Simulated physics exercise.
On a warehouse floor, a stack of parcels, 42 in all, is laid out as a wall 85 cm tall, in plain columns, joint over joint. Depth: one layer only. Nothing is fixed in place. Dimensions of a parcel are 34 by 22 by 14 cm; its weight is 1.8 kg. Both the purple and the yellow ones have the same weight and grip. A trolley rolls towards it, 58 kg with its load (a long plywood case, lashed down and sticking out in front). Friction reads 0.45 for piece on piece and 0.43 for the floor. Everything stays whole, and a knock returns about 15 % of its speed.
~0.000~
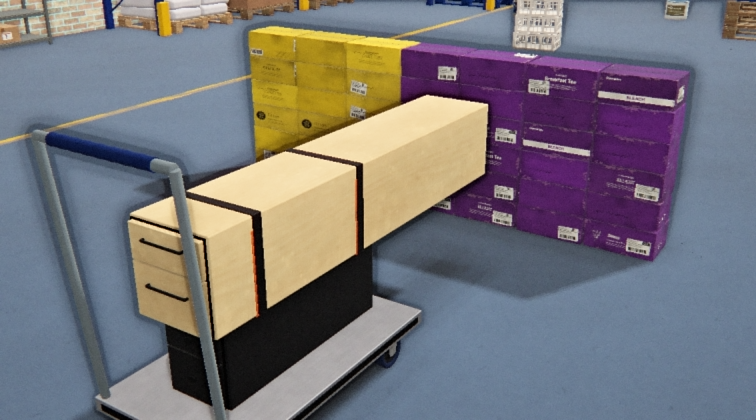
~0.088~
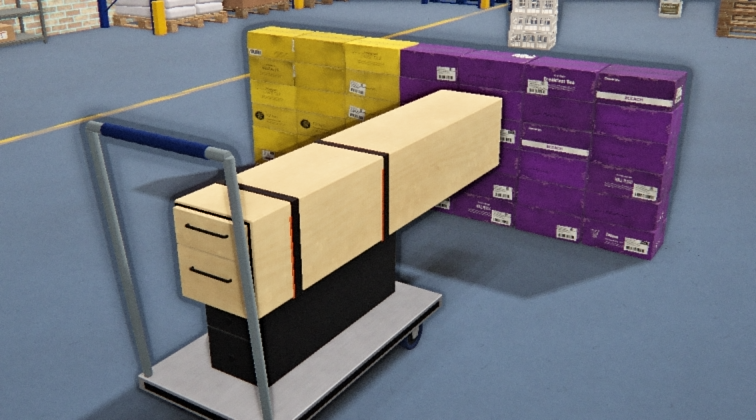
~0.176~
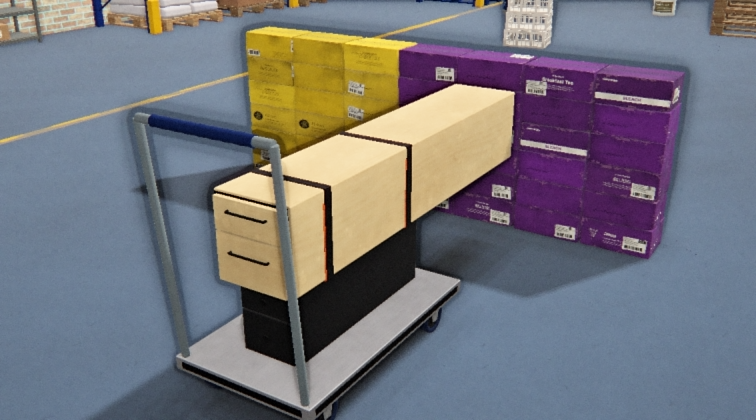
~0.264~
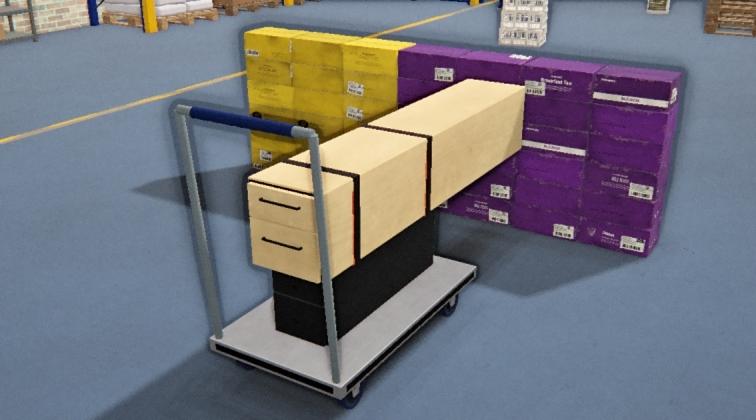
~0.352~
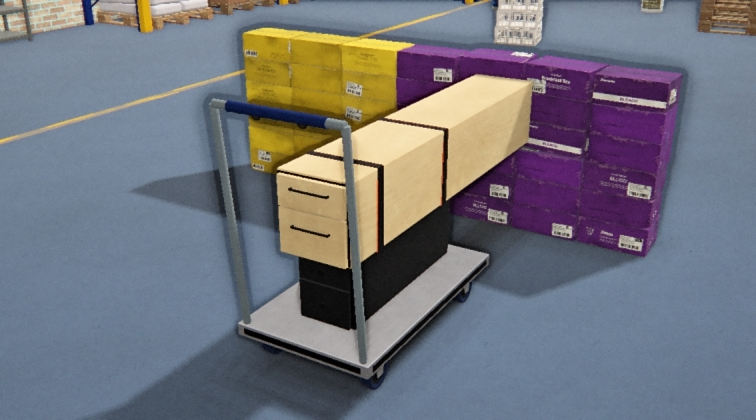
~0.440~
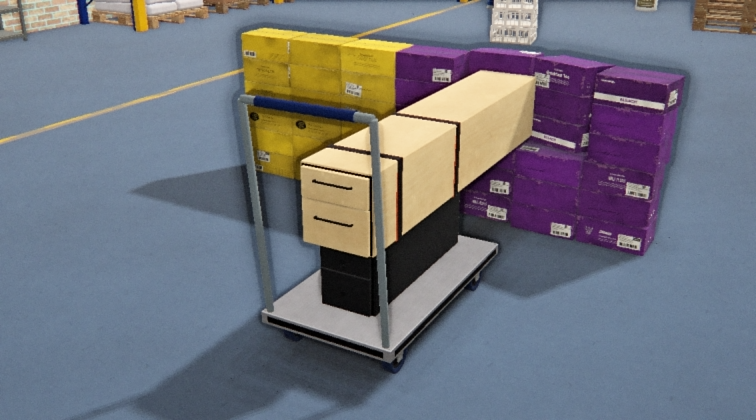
Trolley carrying a long strapped wooden case rolling up to a wall of yellow and purple boxes and pushing some purple ones slightly back.
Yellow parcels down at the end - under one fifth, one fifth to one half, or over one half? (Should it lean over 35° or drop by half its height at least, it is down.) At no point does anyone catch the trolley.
The way it's heading, the ones down will not make a fifth.
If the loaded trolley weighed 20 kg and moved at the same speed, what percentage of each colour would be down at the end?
For purple it's 40, for yellow it's 0 in a hundred.
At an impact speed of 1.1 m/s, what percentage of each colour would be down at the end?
Share down, in per cent: Purple 40, yellow 0.
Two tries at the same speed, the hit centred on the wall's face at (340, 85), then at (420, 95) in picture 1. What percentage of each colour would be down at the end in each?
Down by colour - purple: 0%, then 10%; yellow: 50%, then 20%.
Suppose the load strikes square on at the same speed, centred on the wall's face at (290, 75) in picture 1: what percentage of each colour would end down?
Purple 0 %, yellow 30 %.
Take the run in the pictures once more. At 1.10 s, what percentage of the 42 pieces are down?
20 per cent.
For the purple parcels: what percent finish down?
Purple: 40%.
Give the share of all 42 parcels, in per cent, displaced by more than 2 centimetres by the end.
Moved: 45 per cent.
After 0.68 s, load 44 cm past the wall's line, still rolling; none of the 18 yellow parcels down (6 of 42 in all colours); top yellow parcel unmoved; top purple parcel 48° from how it stood, 21 cm lower.
After 1.10 s, load 87 cm past the wall's line, still rolling; none of the 18 yellow parcels down (9 of 42 in all colours); top yellow parcel unmoved; top purple parcel on its side.
In the end (1.9 s), load 1.06 m past the wall's line, stopped; none of the 18 yellow parcels down (9 of 42 in all colours); top yellow parcel unmoved; top purple parcel on its side. That is 0 per cent. From the last view, middles, top yellow parcel near (376, 57), top purple parcel near (550, 135).
